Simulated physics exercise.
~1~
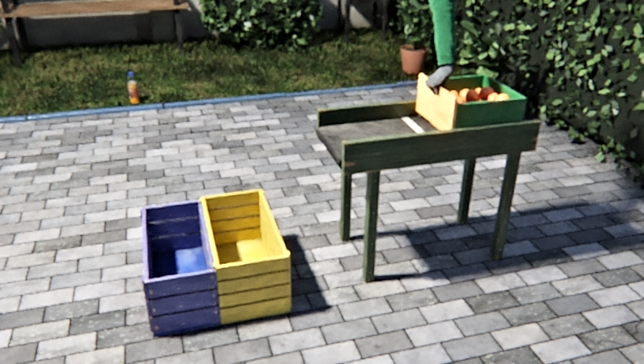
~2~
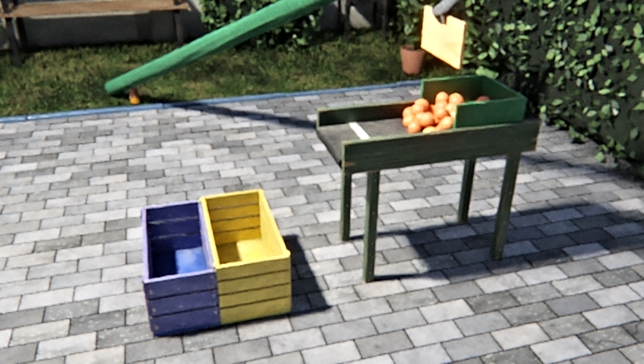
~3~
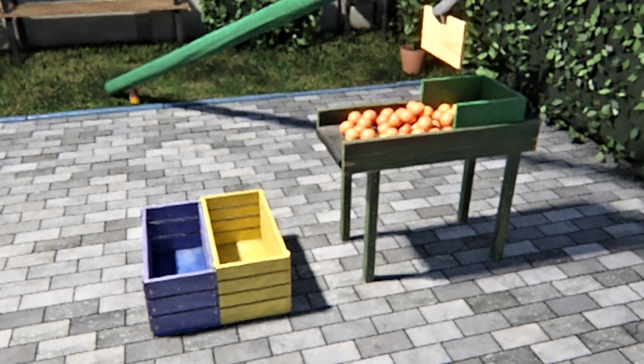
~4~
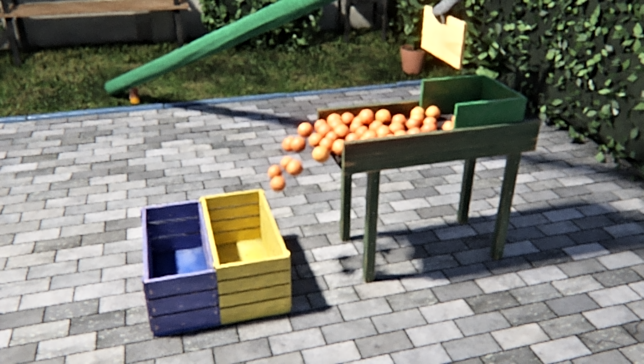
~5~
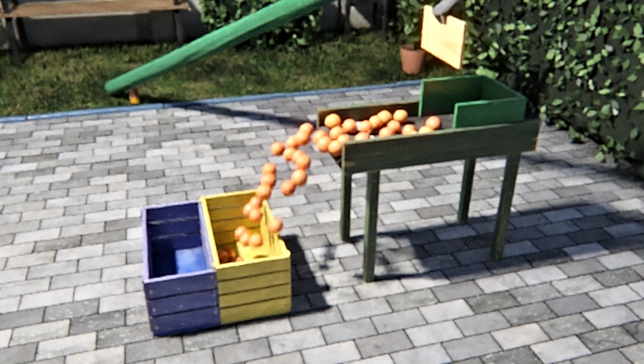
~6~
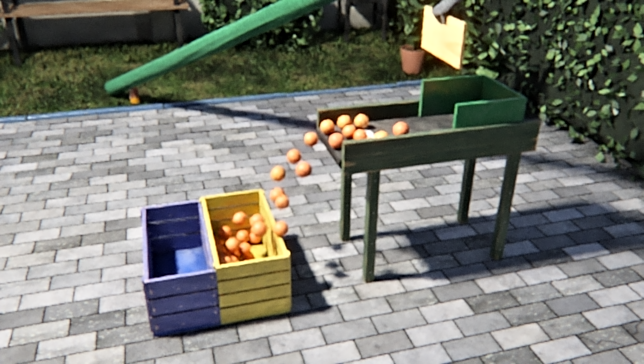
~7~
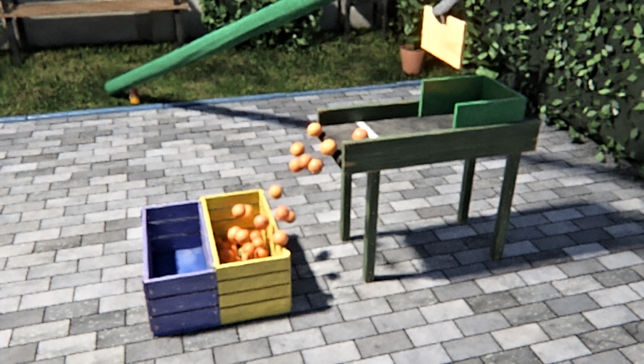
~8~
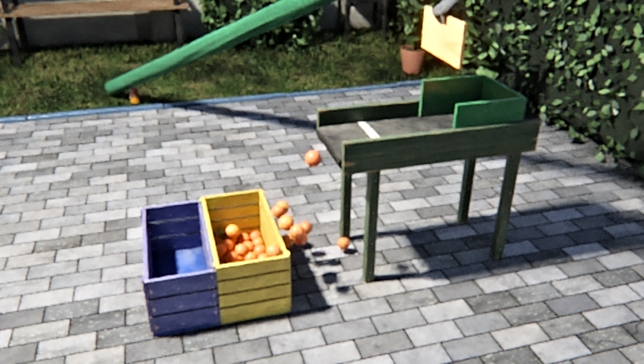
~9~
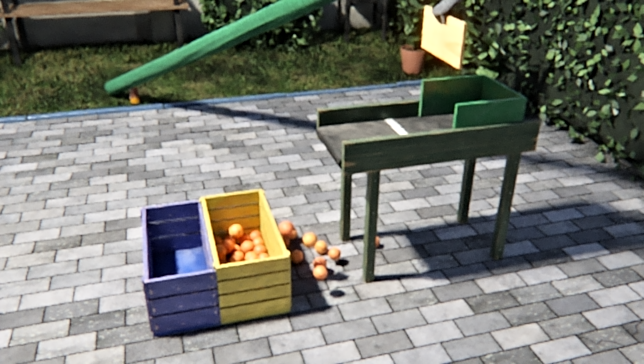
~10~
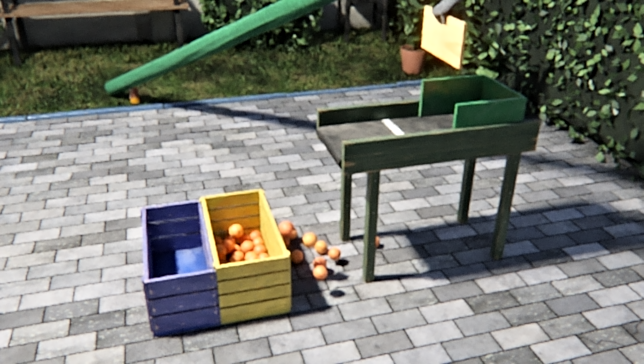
At the start, a gloved hand holds a pale yellow gate against a green pen of oranges on a raised dark green belt, with a blue bin and a yellow box standing on the paving to the left. The gate lifts, and the oranges spread leftward along the belt. They reach its end and spill off in a thick stream, dropping into the yellow box. As the belt empties, the last oranges fall short, landing on the paving beside the box. Finally, most of the oranges rest in the yellow box, several lie on the ground, and the blue bin remains empty.
